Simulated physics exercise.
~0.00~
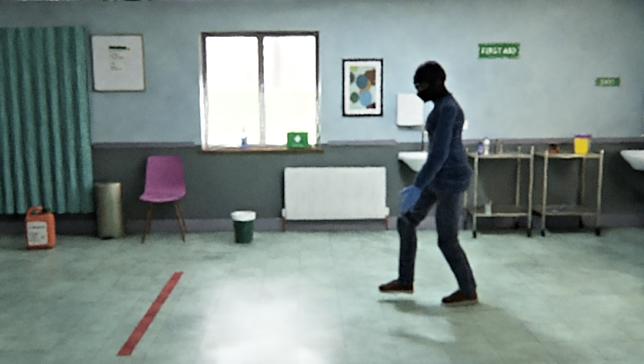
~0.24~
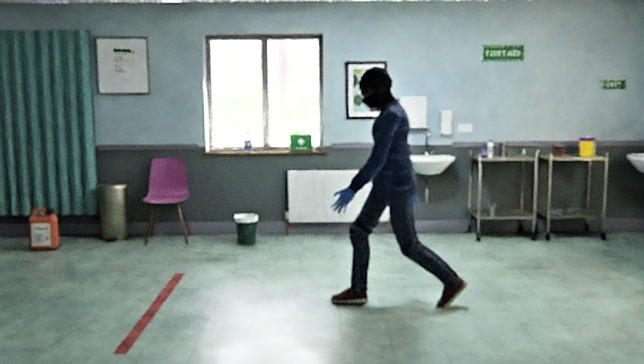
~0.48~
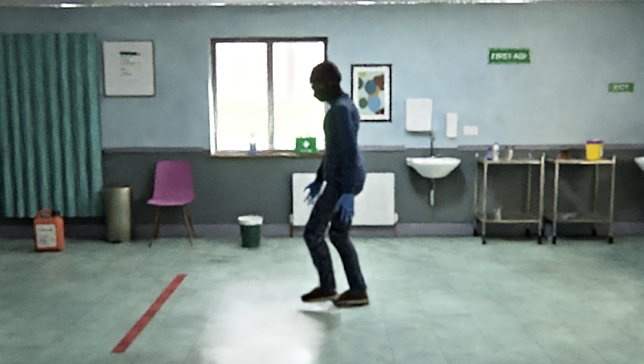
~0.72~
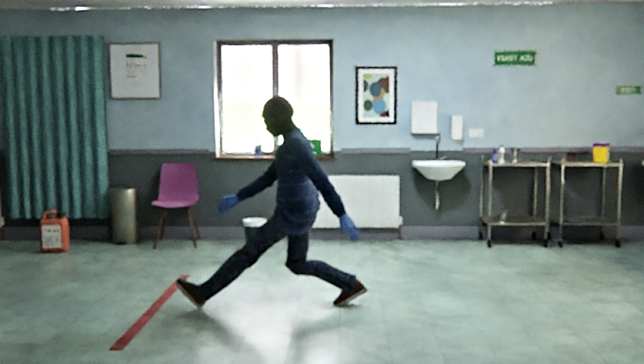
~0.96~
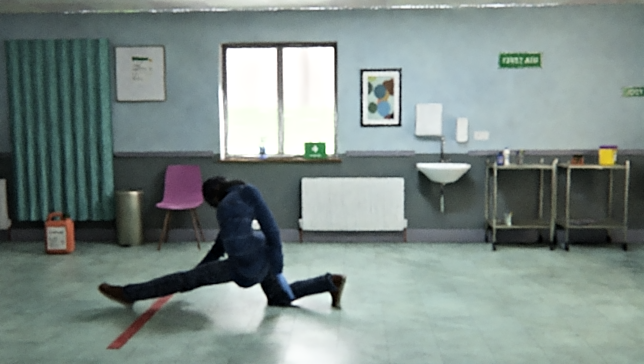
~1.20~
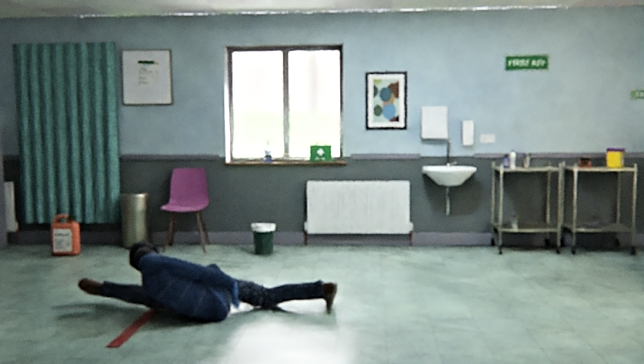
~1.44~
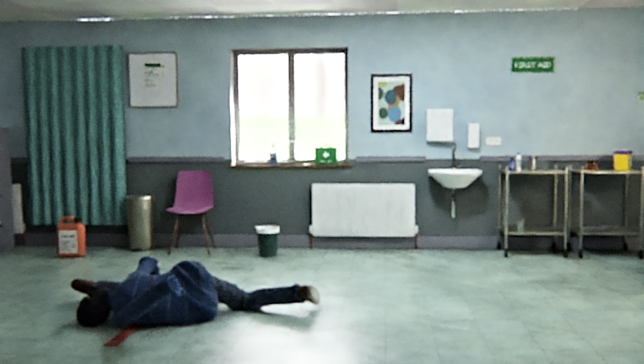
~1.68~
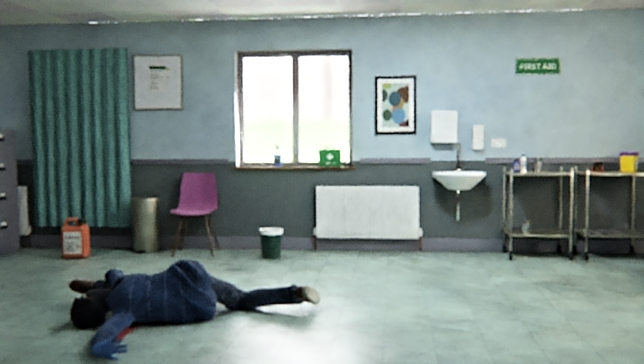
The clip opens on a figure in dark blue clothing and blue gloves walking left across a first aid room, with a purple chair, a radiator and a sink along the back wall. The figure nears a red strip on the floor, then takes a long stride, one foot sliding out to it. The body sinks low over spread legs, with the front leg stretched across the strip. It tips down onto the floor and rolls slightly. Finally the figure lies still, head beyond the strip, hips short of it and legs trailing right.
